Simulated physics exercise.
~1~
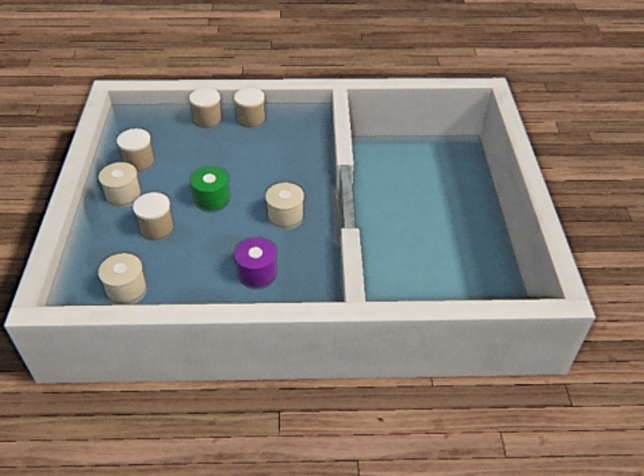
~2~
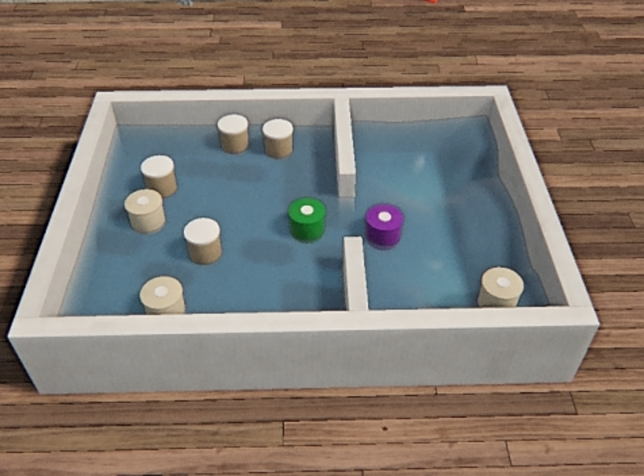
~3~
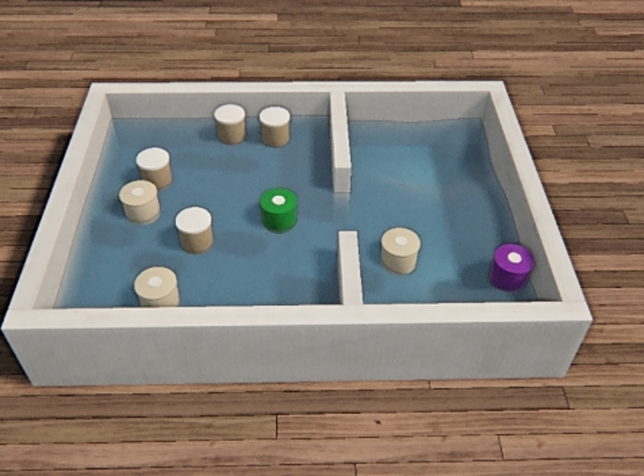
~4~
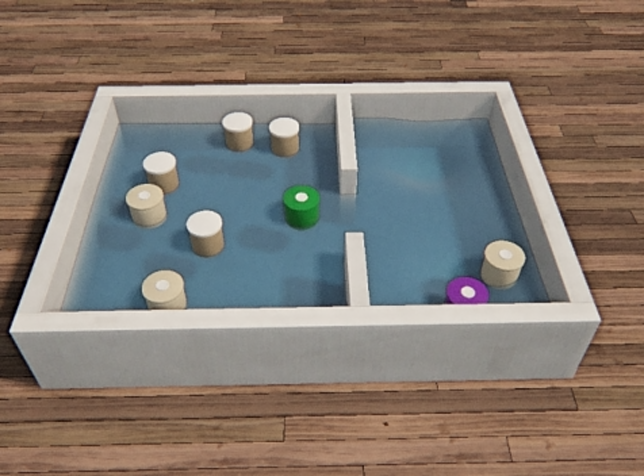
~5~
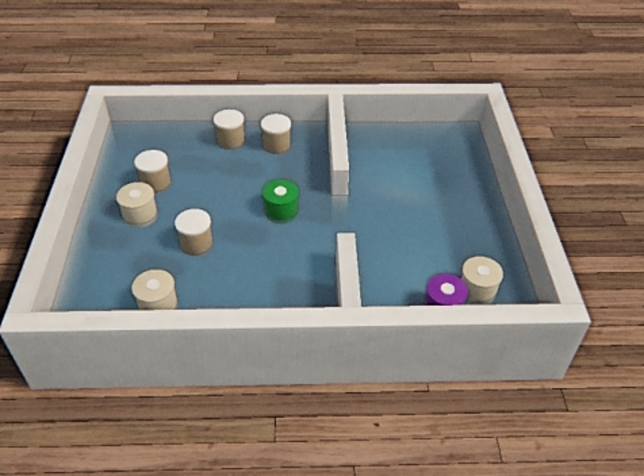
The purple tub and a cream one floated through the gap in the divider and drifted around the right side of the tank, ending close together near the front wall, while the green tub slid toward the opening but stayed afloat on the left.
